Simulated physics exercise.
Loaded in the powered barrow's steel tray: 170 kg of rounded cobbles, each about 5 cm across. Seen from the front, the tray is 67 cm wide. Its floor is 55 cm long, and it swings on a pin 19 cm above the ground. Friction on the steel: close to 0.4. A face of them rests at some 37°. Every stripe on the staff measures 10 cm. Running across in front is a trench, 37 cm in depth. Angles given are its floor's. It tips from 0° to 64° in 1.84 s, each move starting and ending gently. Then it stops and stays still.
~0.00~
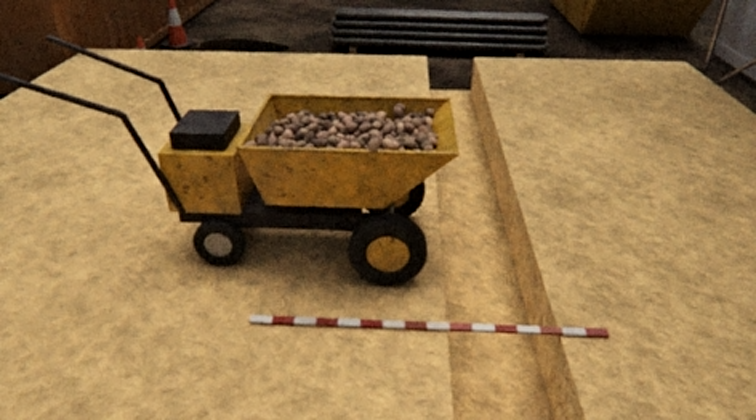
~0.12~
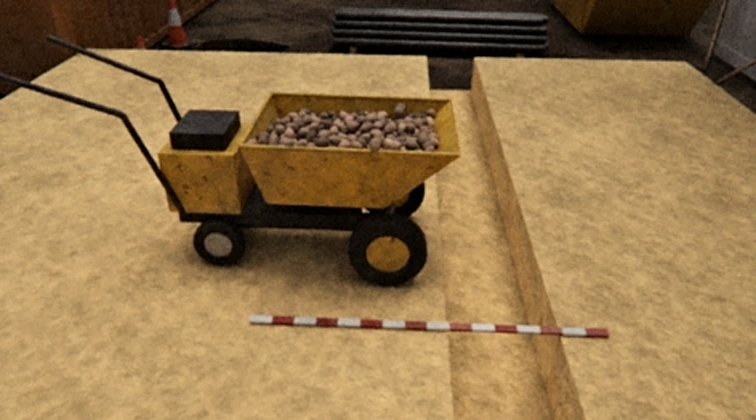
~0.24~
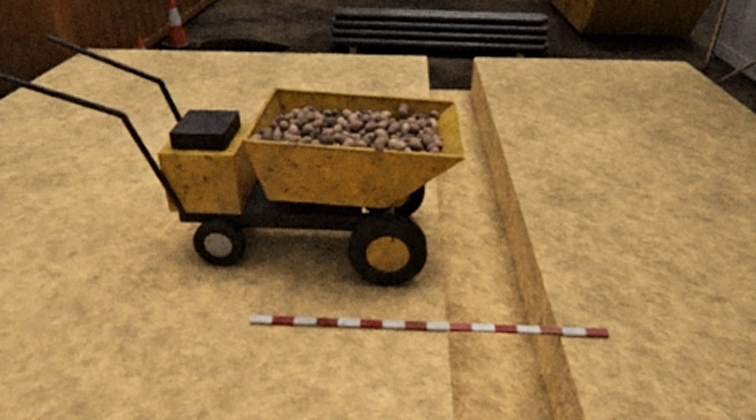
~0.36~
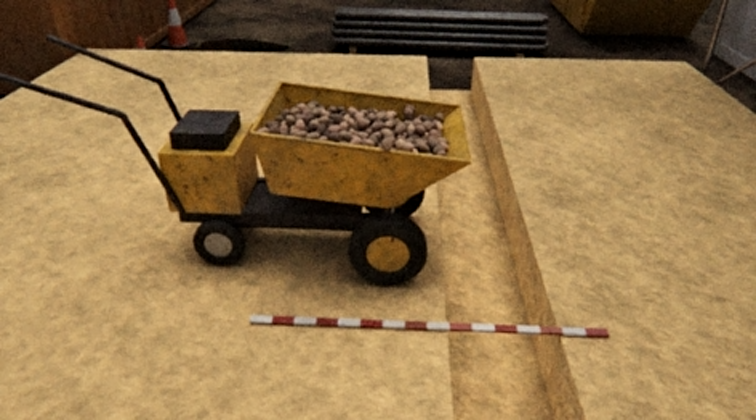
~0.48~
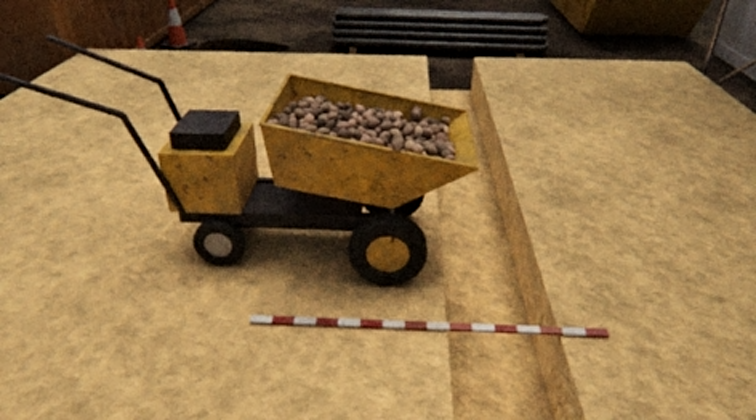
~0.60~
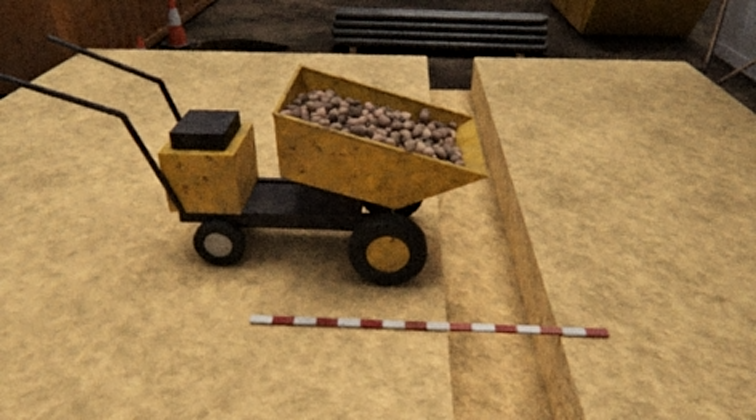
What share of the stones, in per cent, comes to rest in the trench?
About 63 per cent of the stones finish in the trench.
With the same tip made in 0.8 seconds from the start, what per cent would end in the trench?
That works out at about 50 in a hundred.
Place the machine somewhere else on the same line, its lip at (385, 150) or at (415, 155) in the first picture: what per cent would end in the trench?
Result: Close to 100 then close to 100 per cent.
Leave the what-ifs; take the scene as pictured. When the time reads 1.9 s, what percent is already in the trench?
By that point it's something like 20 in a hundred.
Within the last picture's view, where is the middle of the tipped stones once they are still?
I'd point somewhere around (517, 289).
After 1.4 s the floor is at 54°; 100 % in the tray; the foremost stones are at (514, 209).
After 1.9 s the floor is at 64°; 57 % in the tray, 20 % in the trench, 23 % past the trench; the foremost stones are at (610, 254).
After 2.3 s the floor is at 64°; 29 % in the tray, 36 % in the trench, 36 % past the trench; the foremost stones are at (681, 275).
After 4.2 s the floor is at 64°; 0 % in the tray, 63 % in the trench, 37 % past the trench; the foremost stones are at (718, 280).
